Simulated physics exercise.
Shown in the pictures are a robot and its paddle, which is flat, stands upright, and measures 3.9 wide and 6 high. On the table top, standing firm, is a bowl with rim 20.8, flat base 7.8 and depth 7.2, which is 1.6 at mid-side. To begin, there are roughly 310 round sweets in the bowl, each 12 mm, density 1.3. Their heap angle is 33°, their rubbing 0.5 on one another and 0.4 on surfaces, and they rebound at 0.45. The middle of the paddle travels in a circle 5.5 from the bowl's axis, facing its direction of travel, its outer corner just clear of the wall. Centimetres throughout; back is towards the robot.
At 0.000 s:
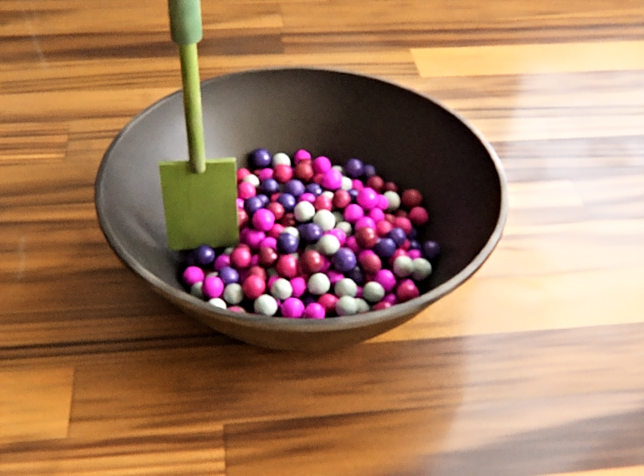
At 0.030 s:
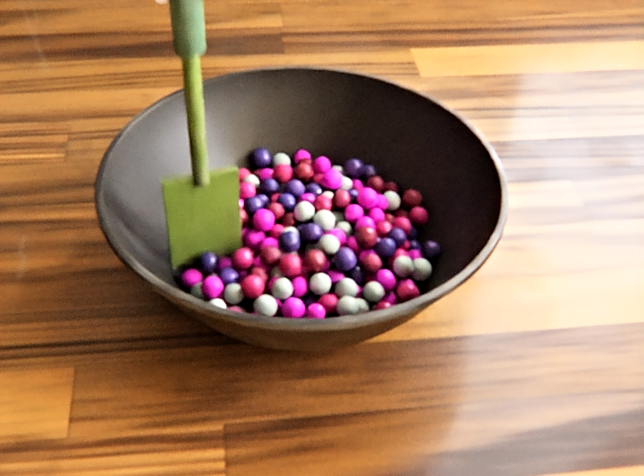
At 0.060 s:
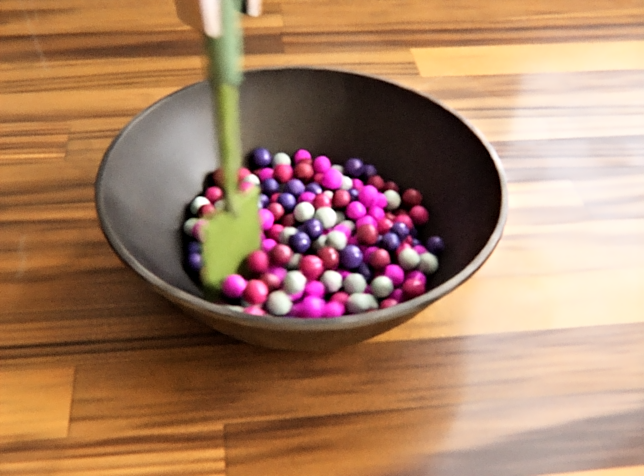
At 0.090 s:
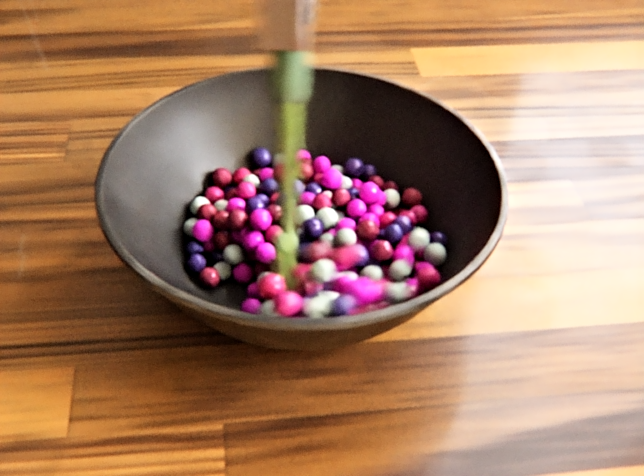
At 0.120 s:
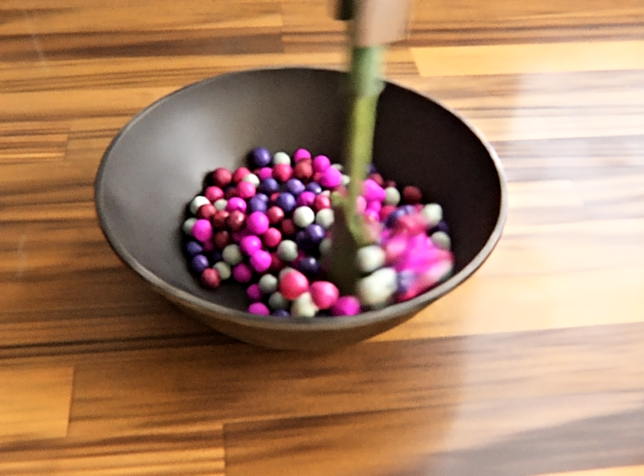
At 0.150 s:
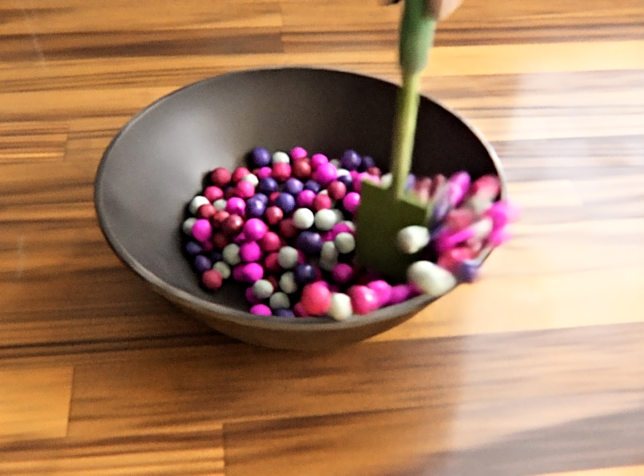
On a striped wooden table top, seen from above at an angle by a still camera, sits a wide dark grey-brown bowl. It holds a heap of small round balls in magenta, red, purple and pale grey, with a flat green paddle upright at its left side. The paddle, gripped from above, sweeps through the near side to the right, turning as it pushes balls up against the right wall.
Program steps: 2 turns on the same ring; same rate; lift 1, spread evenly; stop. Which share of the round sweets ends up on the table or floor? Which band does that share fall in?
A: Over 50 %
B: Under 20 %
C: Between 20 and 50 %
C.
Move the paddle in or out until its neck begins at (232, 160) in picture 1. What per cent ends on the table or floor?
Close to 15 in a hundred.
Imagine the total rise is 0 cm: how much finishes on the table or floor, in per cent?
Near 40 in a hundred.
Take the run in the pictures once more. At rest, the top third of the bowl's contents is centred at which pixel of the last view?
The centre is near pixel (325, 236).
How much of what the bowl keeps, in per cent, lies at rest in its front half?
About 50 %.
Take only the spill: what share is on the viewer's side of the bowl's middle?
Close to 40 percent, I reckon.
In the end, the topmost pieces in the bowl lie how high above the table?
4.5 cm, roughly.
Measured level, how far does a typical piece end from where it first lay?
10 centimetres.
After 0.36 s, 4° round, highest piece 17 above the table; 234 in the bowl, 29 on the table or floor, 43 in flight or on the tool.
After 0.56 s, 227° round, highest piece 10 above the table; 212 in the bowl, 87 on the table or floor, 7 in flight or on the tool.
After 0.87 s, 0° round, highest piece 5 above the table; 211 in the bowl, 95 on the table or floor.
After 1.57 s, 0° round, highest piece 4 above the table; 211 in the bowl, 95 on the table or floor.
In the end, 211 in the bowl, 95 on the table or floor. That is 31 % on the table or floor.
